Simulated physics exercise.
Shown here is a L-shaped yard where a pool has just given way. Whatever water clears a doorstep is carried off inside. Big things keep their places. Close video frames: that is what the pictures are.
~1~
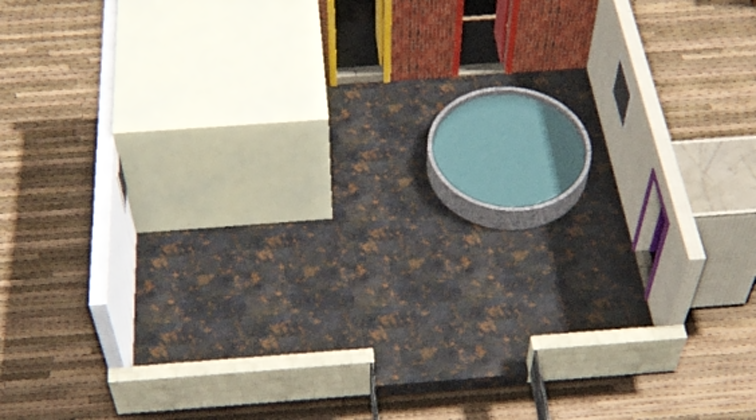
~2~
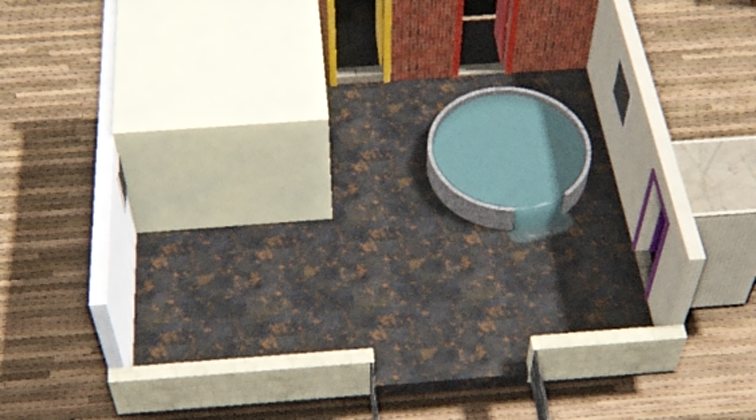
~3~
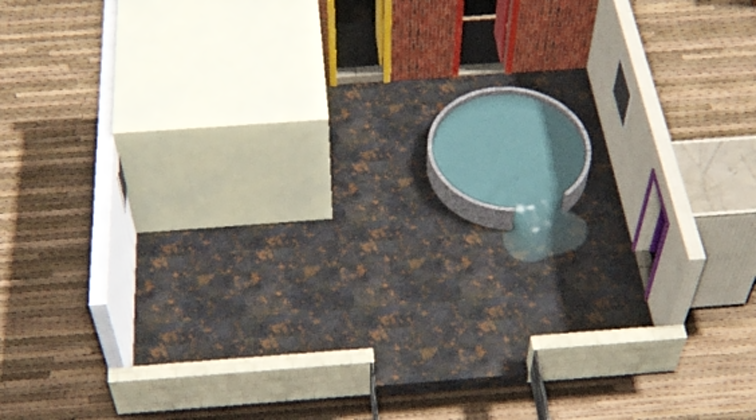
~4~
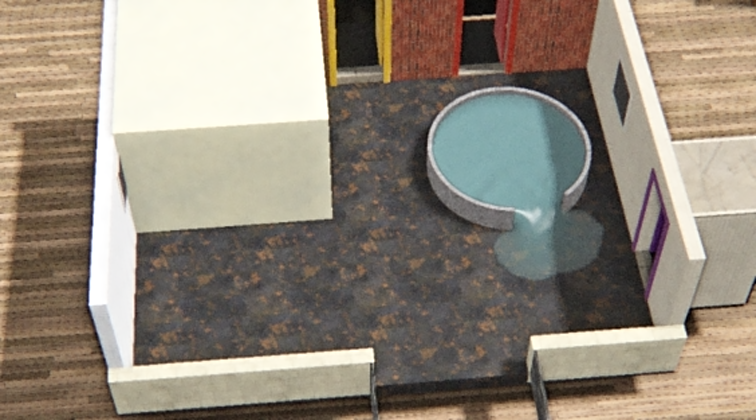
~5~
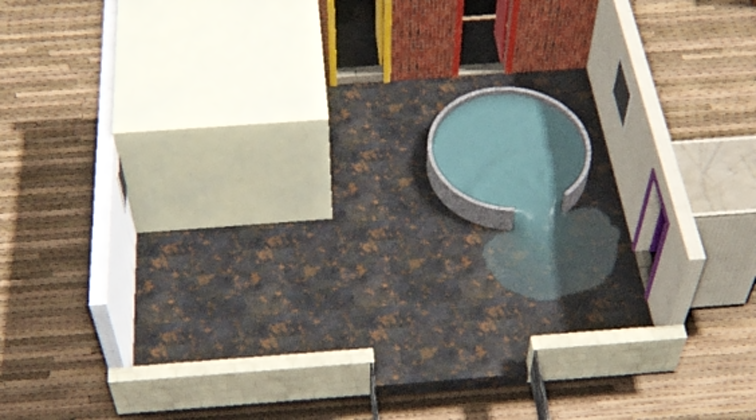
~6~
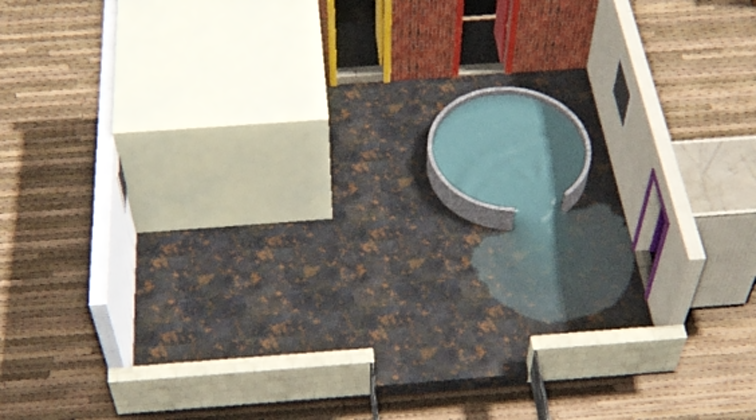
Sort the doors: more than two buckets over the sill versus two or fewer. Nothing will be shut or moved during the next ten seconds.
Sorted by door: Red door - two or fewer; yellow door - two or fewer; purple door - more than two.
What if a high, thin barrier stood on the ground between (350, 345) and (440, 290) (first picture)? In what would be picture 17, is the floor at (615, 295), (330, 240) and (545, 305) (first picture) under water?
Lab note - spot 1 inundated, spot 2 parched, spot 3 inundated.
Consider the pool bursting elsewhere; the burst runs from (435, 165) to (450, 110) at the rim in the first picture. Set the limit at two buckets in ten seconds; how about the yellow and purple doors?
Yellow: Beyond the mark, purple: Short of the mark.
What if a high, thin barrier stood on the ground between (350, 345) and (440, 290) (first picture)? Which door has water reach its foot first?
It is the one in purple.
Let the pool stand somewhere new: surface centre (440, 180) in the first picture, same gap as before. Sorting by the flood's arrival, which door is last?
I'd go with the one in yellow.
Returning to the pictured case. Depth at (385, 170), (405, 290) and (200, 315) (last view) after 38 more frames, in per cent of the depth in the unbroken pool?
Estimated readings in sequence: 0, 4, 0 percent.
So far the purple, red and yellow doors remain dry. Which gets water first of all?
That would be the door marked purple.
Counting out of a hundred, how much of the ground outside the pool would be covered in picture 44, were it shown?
By my count, 45 percent.
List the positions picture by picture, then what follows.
The first picture shows still water in the round pool at (509, 149).
In the second picture, the front is at (512, 236), out from the gap at (539, 217).
In the third picture, the front is at (523, 257), out from the gap at (539, 218).
In the fourth picture, water pours out at (539, 218) and has run to (530, 274).
In the fifth picture, water pours out at (539, 218) and has run to (545, 297).
In the sixth picture, water pours out at (539, 218) and has run to (549, 318).
A moment on, water covers 20 % of the floor; the red door not reached, the yellow door not reached, the purple door under two buckets in.
Next, water covers 20 % of the floor; the red door not reached, the yellow door not reached, the purple door over two buckets in.
Then, water covers 25 % of the floor; the red door not reached, the yellow door not reached, the purple door far over two buckets in.
Later, water covers 45 % of the floor; the red door not reached, the yellow door not reached, the purple door far over two buckets in.
In the end, water covers 70 % of the floor; the red door not reached, the yellow door not reached, the purple door far over two buckets in.
